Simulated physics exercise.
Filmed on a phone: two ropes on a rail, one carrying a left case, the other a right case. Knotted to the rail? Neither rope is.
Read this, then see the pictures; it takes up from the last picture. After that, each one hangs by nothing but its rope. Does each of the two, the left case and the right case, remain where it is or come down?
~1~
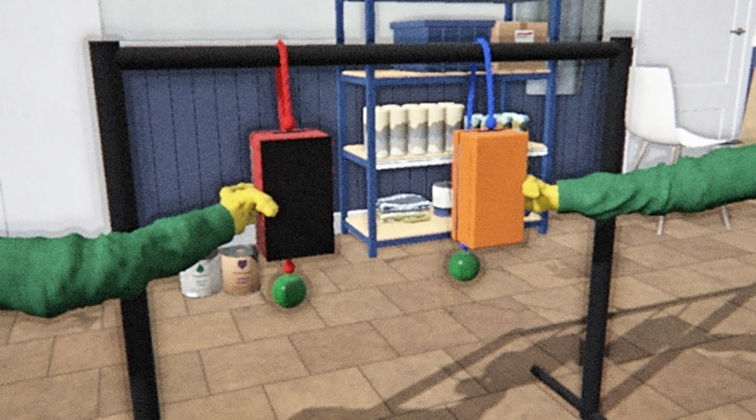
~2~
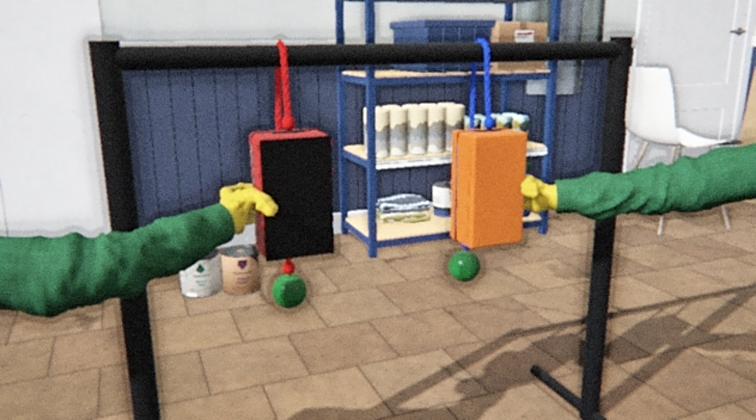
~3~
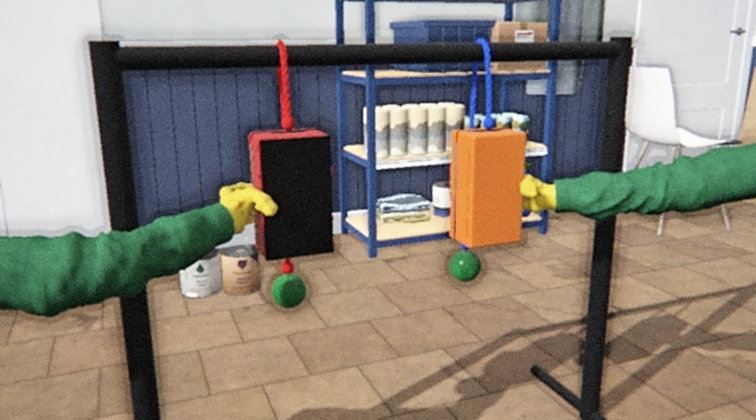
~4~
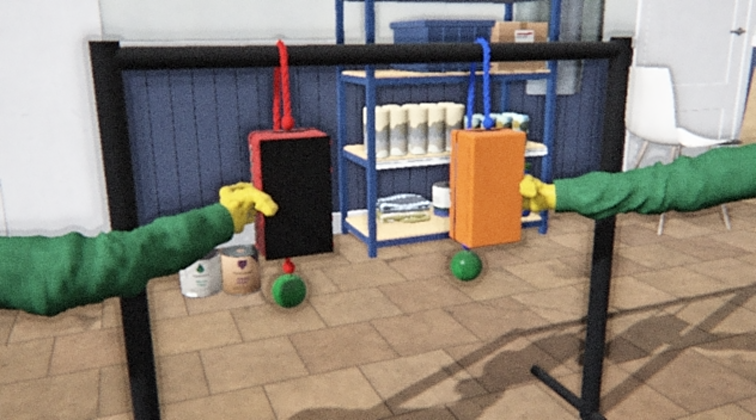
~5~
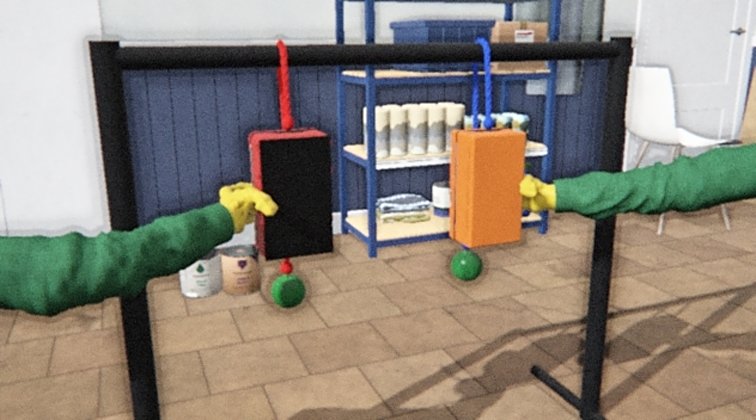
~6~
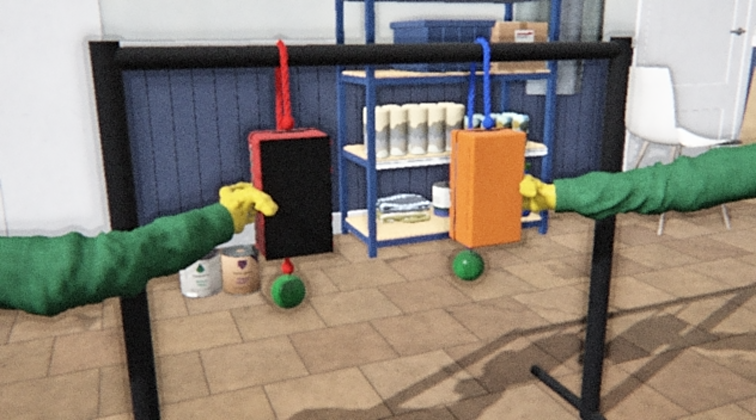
Result: The left case fails to hold; the right case fails to hold.
Then, 0.38 s on from there, left case dropping near (295, 303); right case dropping near (480, 322).
Then, 0.70 s on from there, left case on the floor; right case on the floor near (477, 409).
In the end, left case on the floor; right case on the floor near (477, 409). The left case runs down to the floor and the right case drops.
